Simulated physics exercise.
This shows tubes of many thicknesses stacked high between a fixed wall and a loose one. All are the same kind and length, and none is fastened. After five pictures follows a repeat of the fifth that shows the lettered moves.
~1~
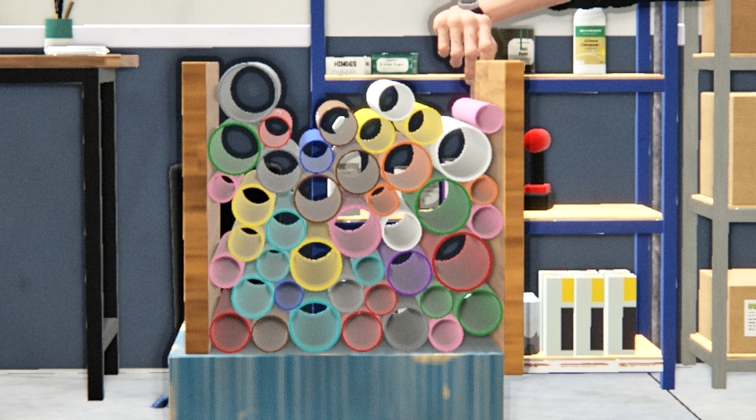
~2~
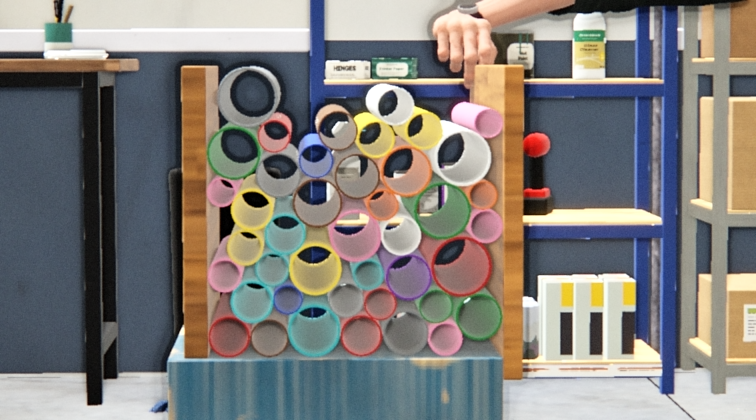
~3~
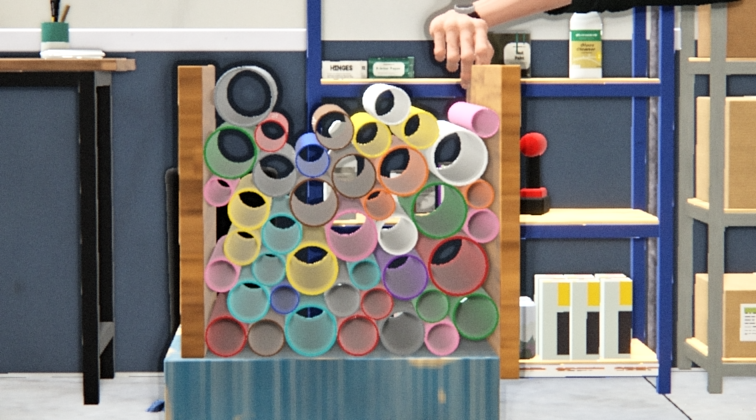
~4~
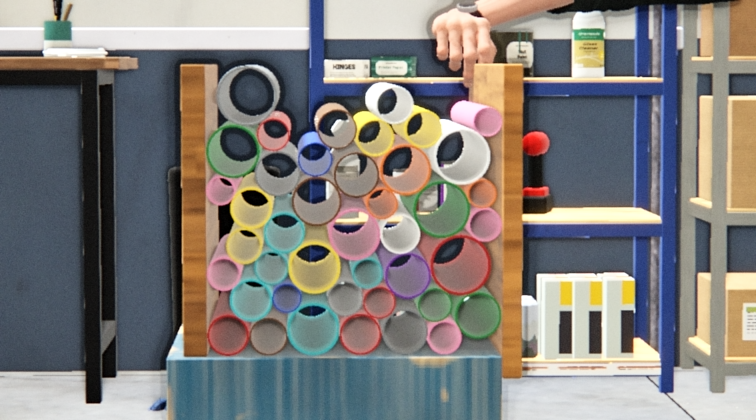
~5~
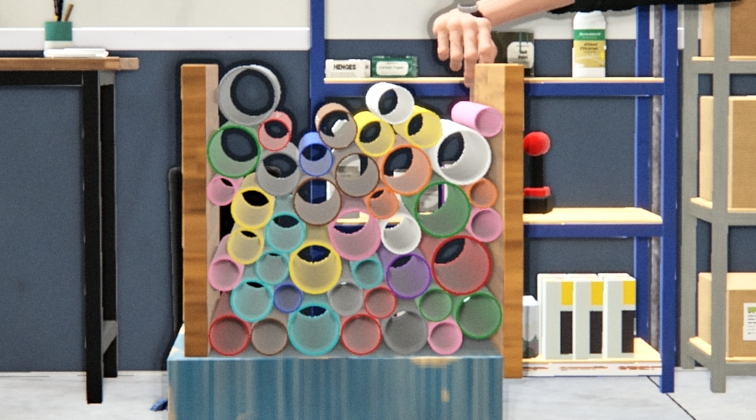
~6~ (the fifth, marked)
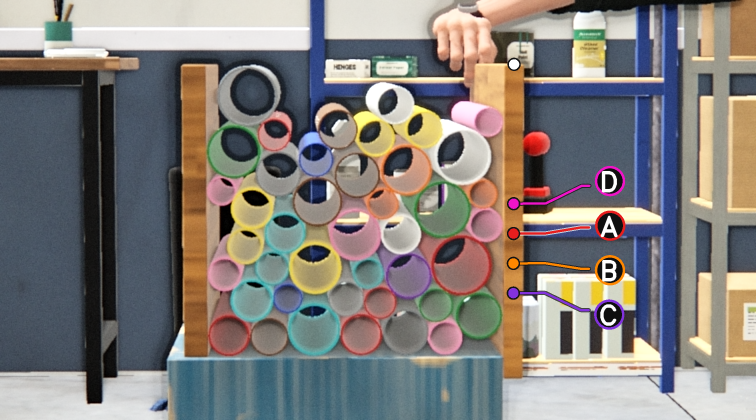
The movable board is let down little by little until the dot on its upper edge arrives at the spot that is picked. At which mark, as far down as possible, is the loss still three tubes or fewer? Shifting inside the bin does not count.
Down to D.
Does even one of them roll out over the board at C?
Yes.
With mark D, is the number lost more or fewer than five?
Fewer than five.
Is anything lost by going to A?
Yes, at A.
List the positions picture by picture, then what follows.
In the first frame, an orange tube (407, 166); a yellow tube (377, 135); a pink tube (222, 188).
In the second frame, a pink tube (221, 192); side board (494, 209).
In the third frame, a red tube (226, 336); a pink tube (442, 338).
In the fourth frame, a purple tube (408, 276); a yellow tube (315, 268).
In the fifth frame, a white tube (401, 234); a pink tube (486, 225); an orange tube (406, 170).
On the marked copy, A at (513, 234); B at (513, 263); C at (513, 293); D at (514, 203); the white dot at (514, 64).
With D. Early on, top of the board (503, 133).
Further on, top of the board (503, 203).
At the end, top of the board (503, 203), one out over the board.
As for the rest, A more than three out over the board; B more than three out over the board; C more than three out over the board.
